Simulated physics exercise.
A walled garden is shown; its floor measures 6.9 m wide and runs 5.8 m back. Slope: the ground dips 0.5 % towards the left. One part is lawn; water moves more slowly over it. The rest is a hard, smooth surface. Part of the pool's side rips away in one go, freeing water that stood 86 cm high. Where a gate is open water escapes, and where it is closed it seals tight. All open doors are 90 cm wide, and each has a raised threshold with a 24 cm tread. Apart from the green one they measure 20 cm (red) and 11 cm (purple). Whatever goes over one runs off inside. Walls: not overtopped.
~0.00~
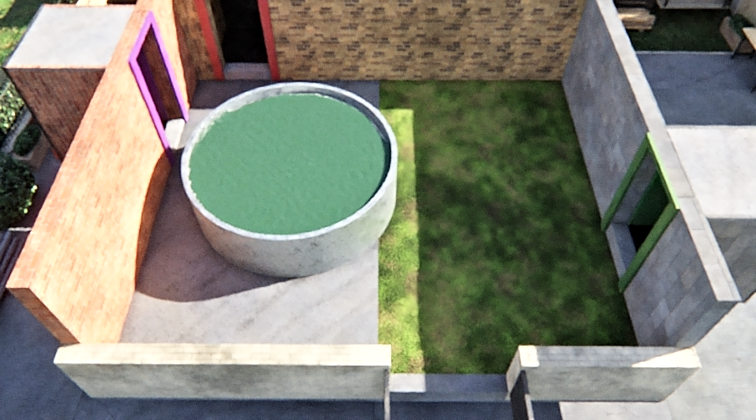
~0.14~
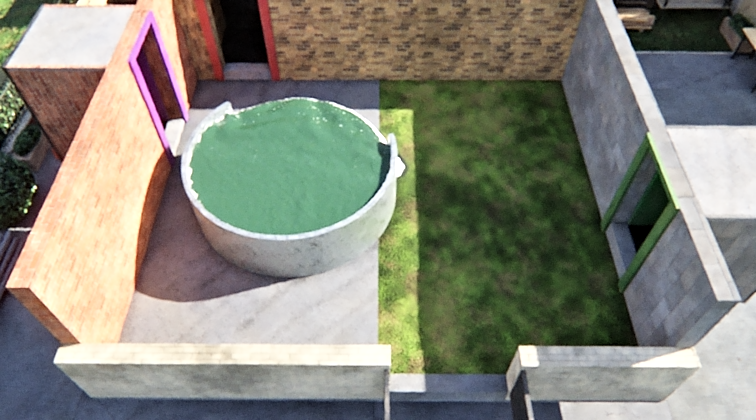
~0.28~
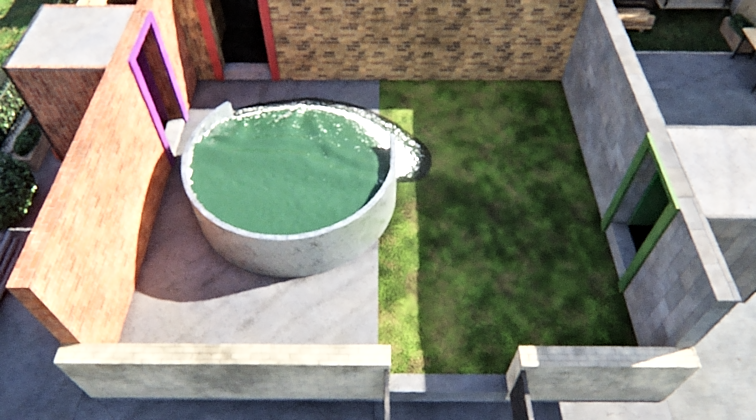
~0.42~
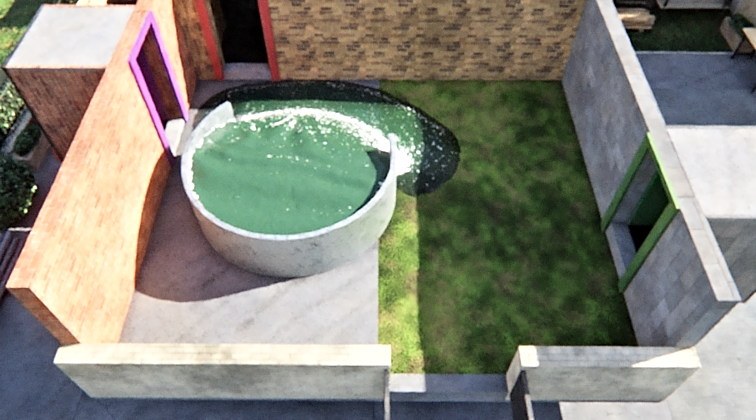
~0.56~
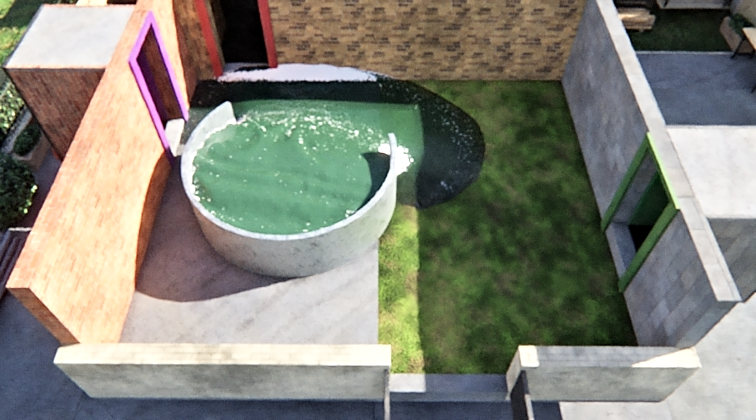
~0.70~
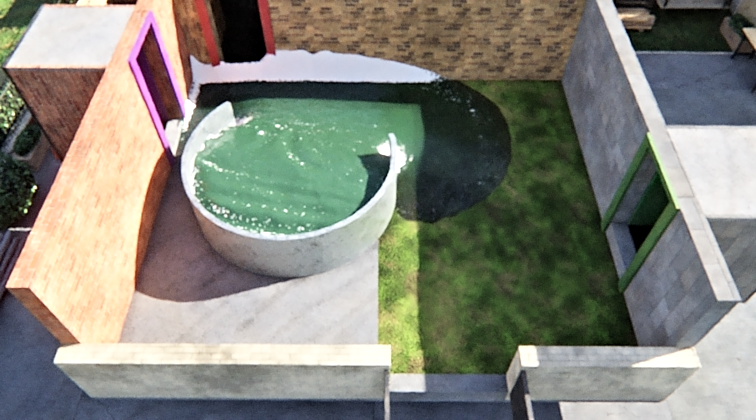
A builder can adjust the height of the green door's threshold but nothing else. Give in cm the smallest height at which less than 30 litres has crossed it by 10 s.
11 cm.
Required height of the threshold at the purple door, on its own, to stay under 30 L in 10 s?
For purple: Close to 17 cm.
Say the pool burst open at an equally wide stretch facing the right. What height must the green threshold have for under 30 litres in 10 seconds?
Close to 28 cm at the least.
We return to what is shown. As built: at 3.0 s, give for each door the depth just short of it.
Green door: 6 cm; red door: 34 cm; purple door: 20 cm.
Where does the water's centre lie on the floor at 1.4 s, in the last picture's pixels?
I'd put it close to (323, 150).
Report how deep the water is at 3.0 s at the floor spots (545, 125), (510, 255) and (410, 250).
Taking the spots in order: About 38, 0 and 0 centimetres.
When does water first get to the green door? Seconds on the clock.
Green 2.8 s.
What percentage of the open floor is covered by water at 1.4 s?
About 40 per cent.
After 1.4 s water covers 40 % of the floor, deepest (60 cm) near (340, 87); it has not reached the green door.
After 3.0 s water covers 60 % of the floor, deepest (47 cm) near (550, 81); 6 cm at the green door, 0 litres in over its 25 cm threshold.
After 10.0 s water covers 100 % of the floor, deepest (18 cm) near (142, 265); 13 cm at the green door, 0 litres in over its 25 cm threshold.
At the green door as built, the water arrived by 2.9 s and peaked near 17 cm at 8.8 s.
With a threshold of 9 cm, 64 litres would have come in within the 10 s; with 12 cm, 20 litres. So under 30 litres takes about 11 cm.
